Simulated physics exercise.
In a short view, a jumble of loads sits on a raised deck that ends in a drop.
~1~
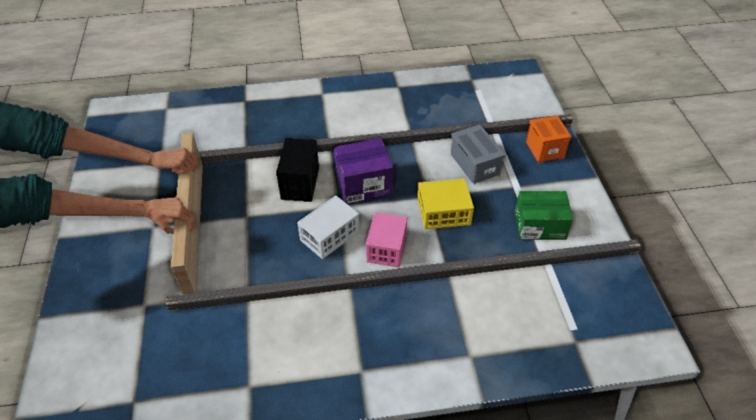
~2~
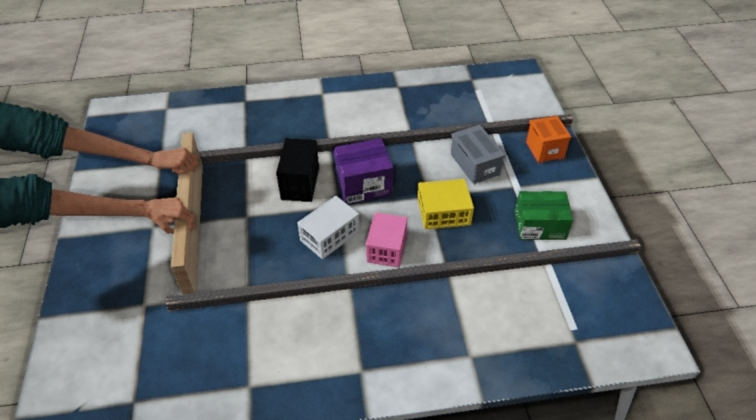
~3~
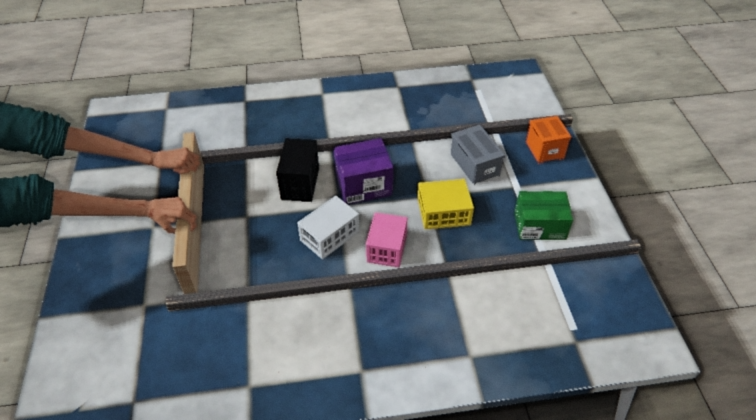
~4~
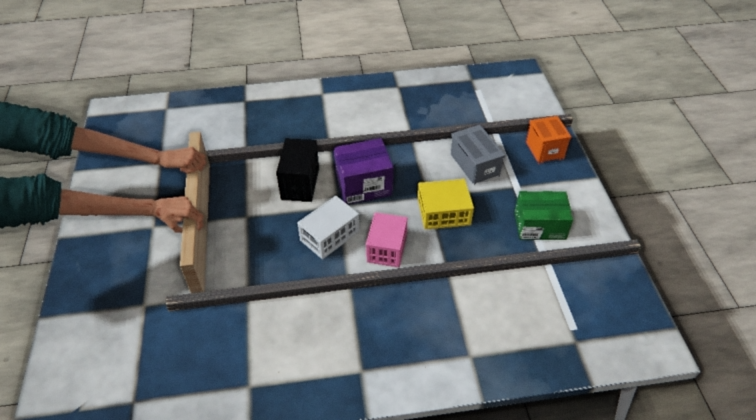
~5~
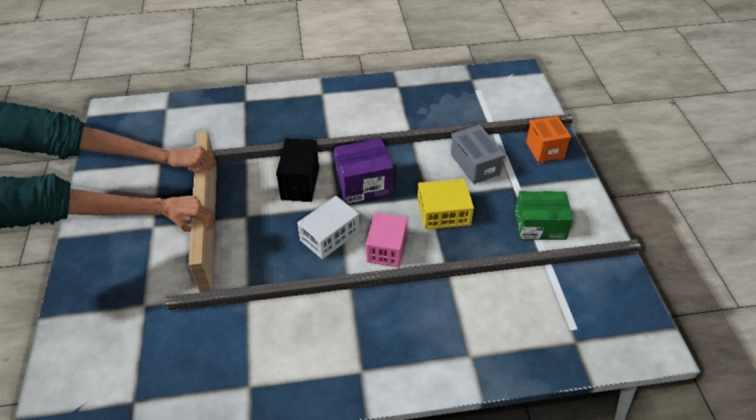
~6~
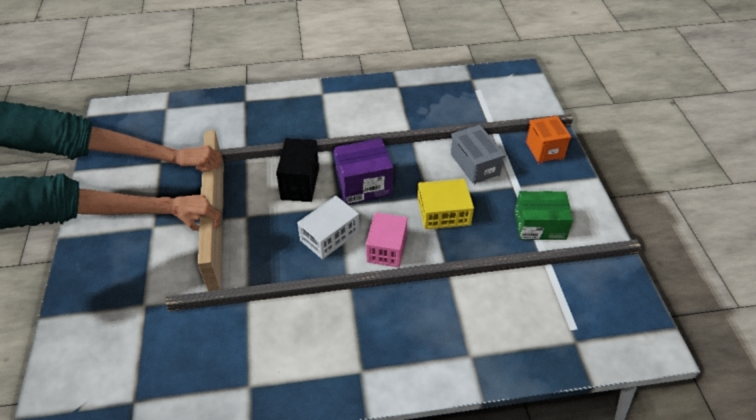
Two hands in dark green sleeves grip a wooden plank at the left of a blue-and-white checked table on stone paving, seen from above at an angle. Between two dark rails sit black, purple, white, pink, yellow, grey, green and orange boxes, the last three near a strip of white tape at right. The hands slide the plank slightly right, while the boxes and camera stay still.
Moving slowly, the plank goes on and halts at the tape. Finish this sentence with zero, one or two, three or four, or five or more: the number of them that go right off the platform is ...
The number of them that go right off the platform is one or two.
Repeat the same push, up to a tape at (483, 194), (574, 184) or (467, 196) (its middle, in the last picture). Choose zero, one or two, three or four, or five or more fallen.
Going one by one, the answers are 1 or 2, 5 or more and none.
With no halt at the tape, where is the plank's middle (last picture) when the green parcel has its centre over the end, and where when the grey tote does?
Green parcel over the end: About (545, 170). Grey tote over the end: About (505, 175).
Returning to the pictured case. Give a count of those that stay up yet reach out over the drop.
0 overhanging.
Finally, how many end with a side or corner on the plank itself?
The number is 3.
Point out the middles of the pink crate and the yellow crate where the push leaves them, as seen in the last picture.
First at (562, 233); second at (576, 184).
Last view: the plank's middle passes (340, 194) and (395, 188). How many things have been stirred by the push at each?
4 at one spot and 6 at the other.
Early on, none off yet; orange tote at rest near (548, 140); green parcel at rest near (543, 215); grey tote at rest near (476, 155).
Finally, the number that fall off is one or two; lost, grey tote and orange tote.
